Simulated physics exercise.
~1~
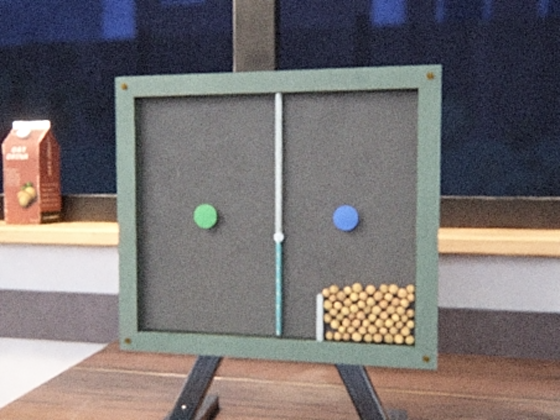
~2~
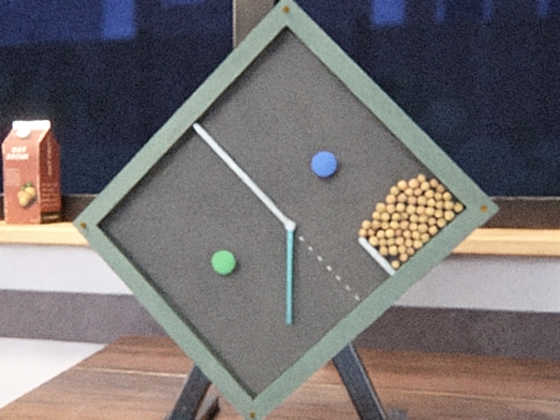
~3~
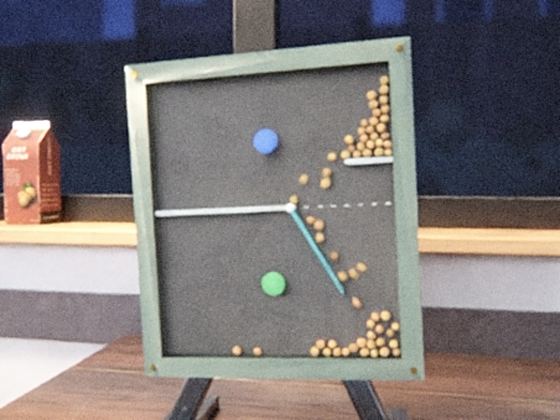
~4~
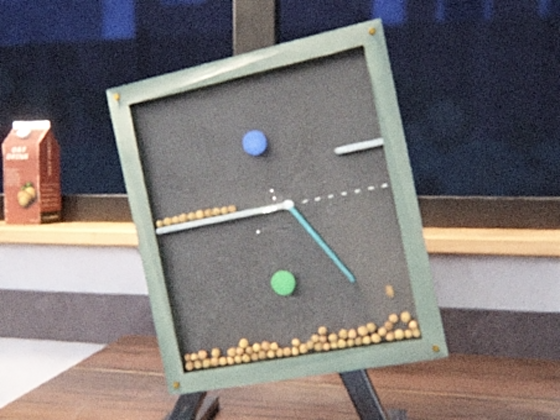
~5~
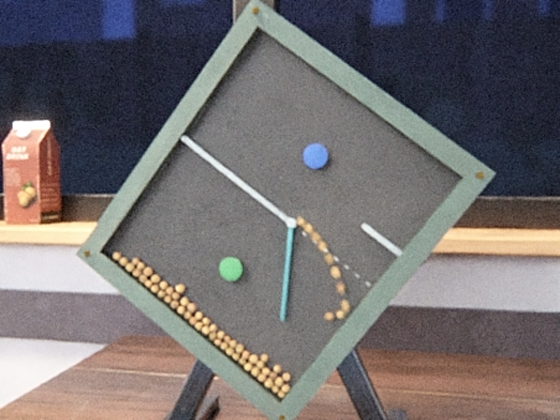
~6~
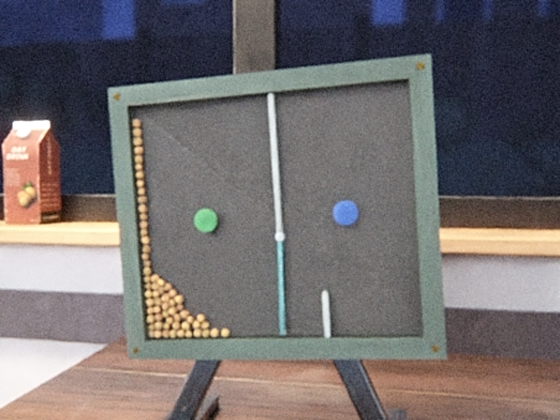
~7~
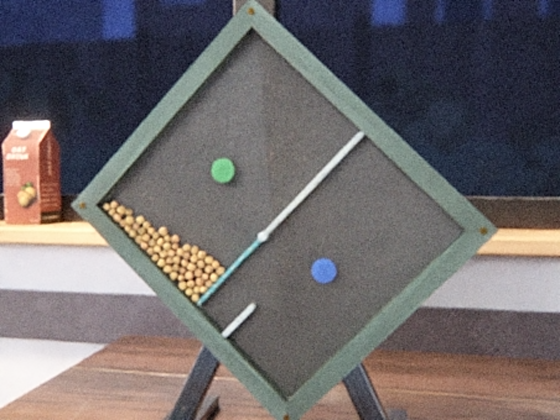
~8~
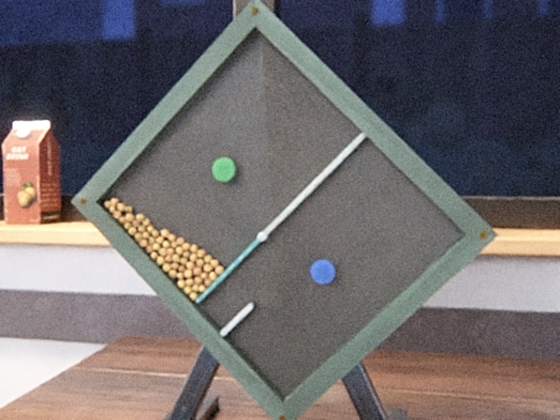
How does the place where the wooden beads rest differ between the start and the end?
At the start the beads sat in the lower right of the case, on the side with the blue dot. At the end they were piled at the left of the tilted case, on the side with the green dot.
A green-framed square case turned anticlockwise, and its wooden beads spilled past the hanging turquoise flap from the blue-dot side to the green-dot side. It then swung back clockwise past level and stopped tilted, the beads resting against the shut flap.
